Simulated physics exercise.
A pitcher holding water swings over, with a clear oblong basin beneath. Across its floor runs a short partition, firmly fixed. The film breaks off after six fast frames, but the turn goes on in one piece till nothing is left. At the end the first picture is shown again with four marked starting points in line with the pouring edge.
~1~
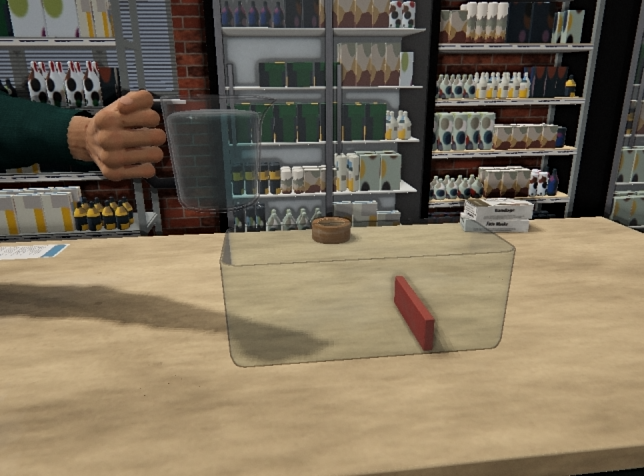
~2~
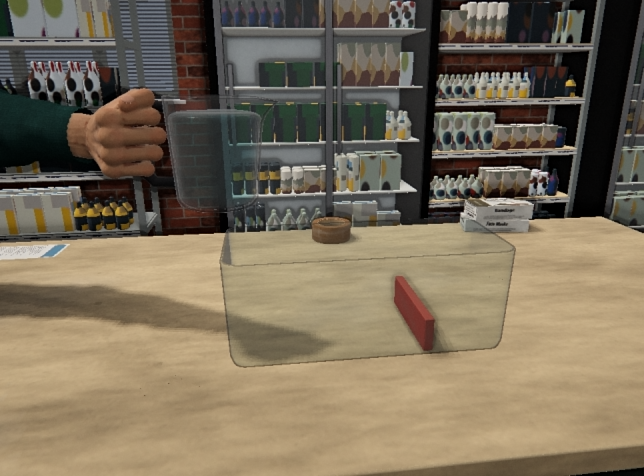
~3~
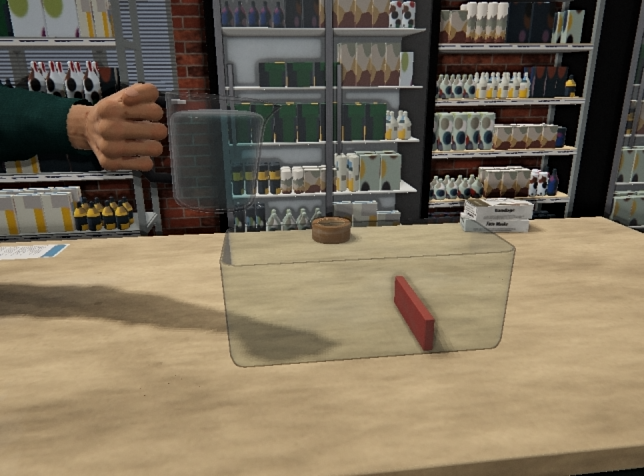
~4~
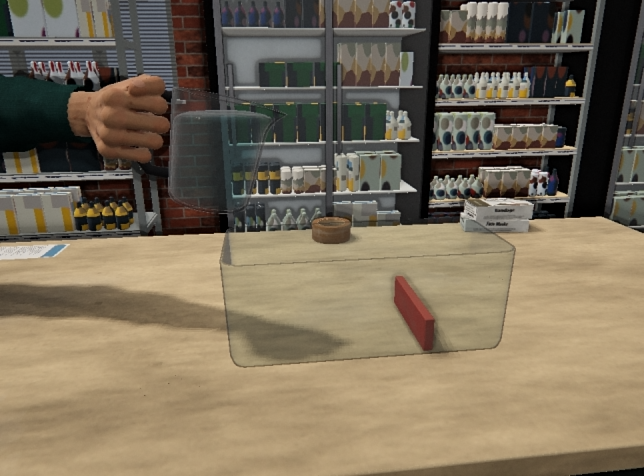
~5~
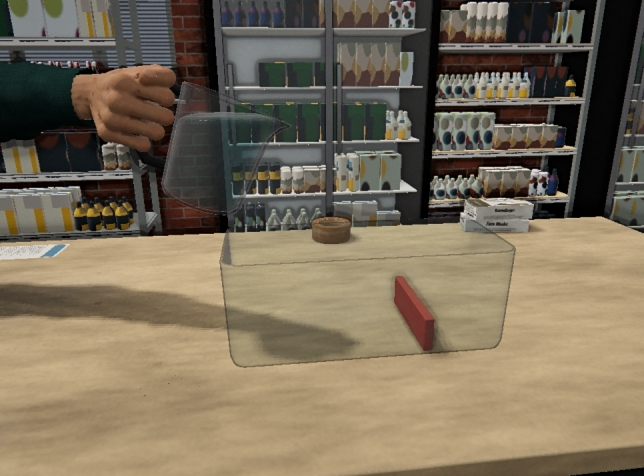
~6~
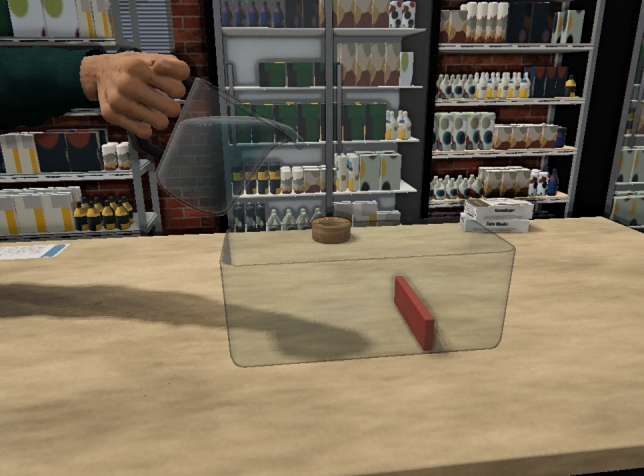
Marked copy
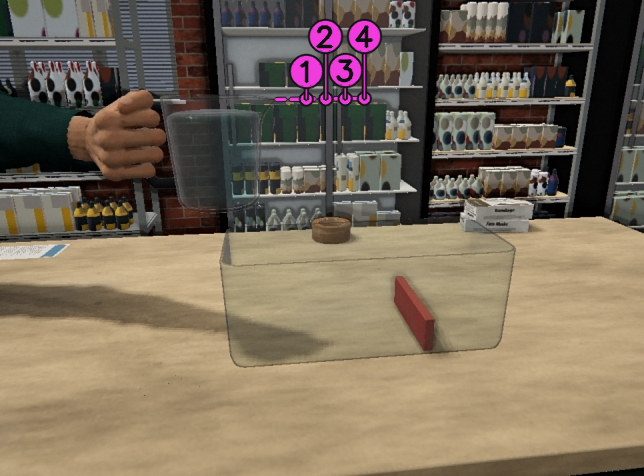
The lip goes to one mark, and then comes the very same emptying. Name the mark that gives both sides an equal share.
Choose 4.
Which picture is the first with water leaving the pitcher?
In picture 6.
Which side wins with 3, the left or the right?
The left one.
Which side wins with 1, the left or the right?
The left side.
On the marked copy, 1 at (306, 99); 2 at (325, 98); 3 at (345, 98); 4 at (364, 98).
For dot 1, about 94 % ends left of the wall and 5 % right of it.
For dot 2, about 95 % ends left of the wall and 4 % right of it.
For dot 3, about 86 % ends left of the wall and 13 % right of it.
For dot 4, about 53 % ends left of the wall and 46 % right of it.
